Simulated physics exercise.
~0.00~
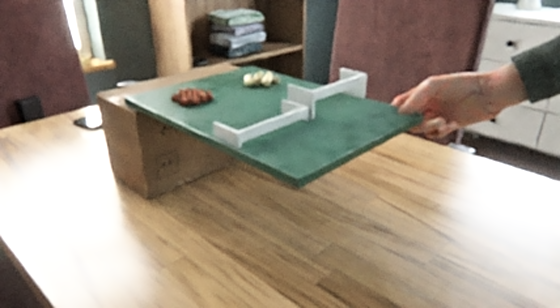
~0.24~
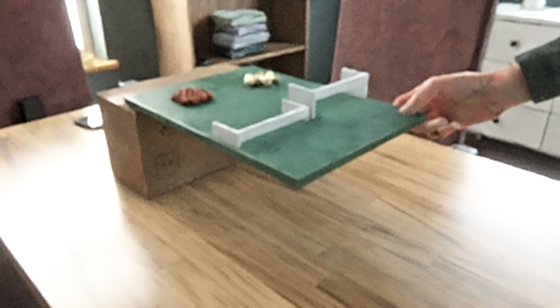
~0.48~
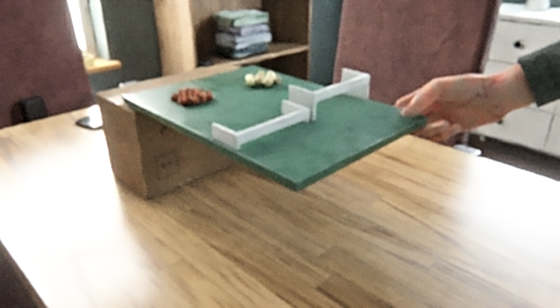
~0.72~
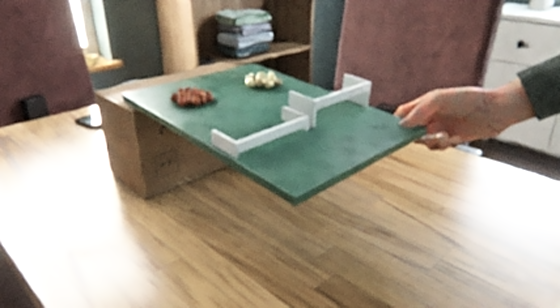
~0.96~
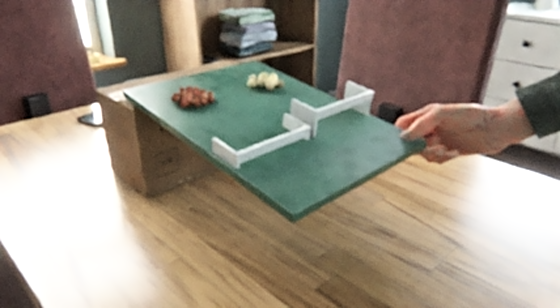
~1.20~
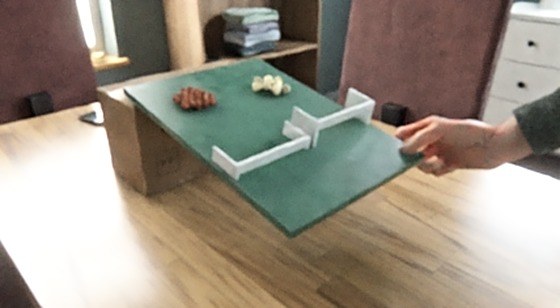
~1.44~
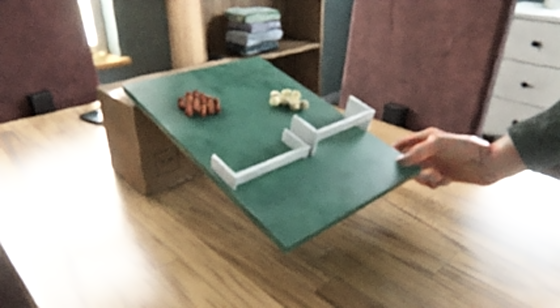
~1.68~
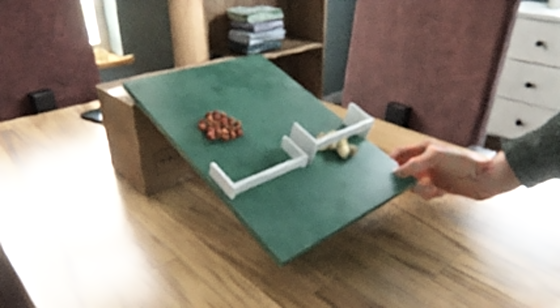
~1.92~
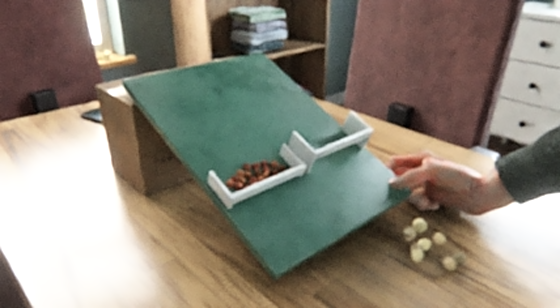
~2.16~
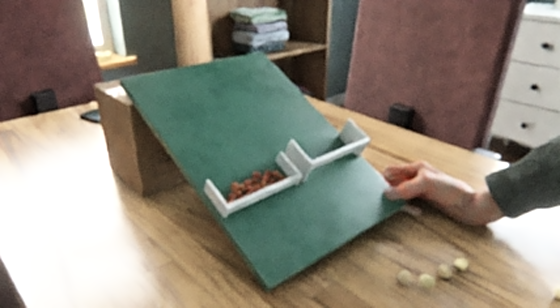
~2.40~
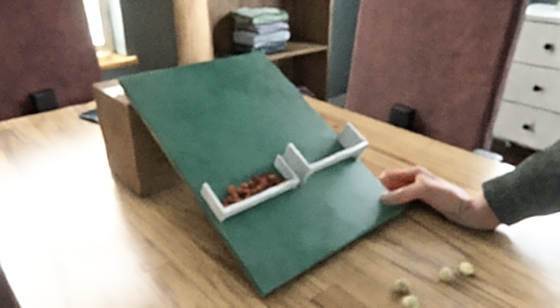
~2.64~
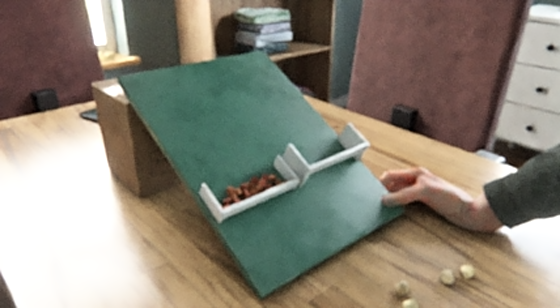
On a wooden table, a hand lowering a green board's end, red pieces sliding to a white barrier, pale ones rolling off.
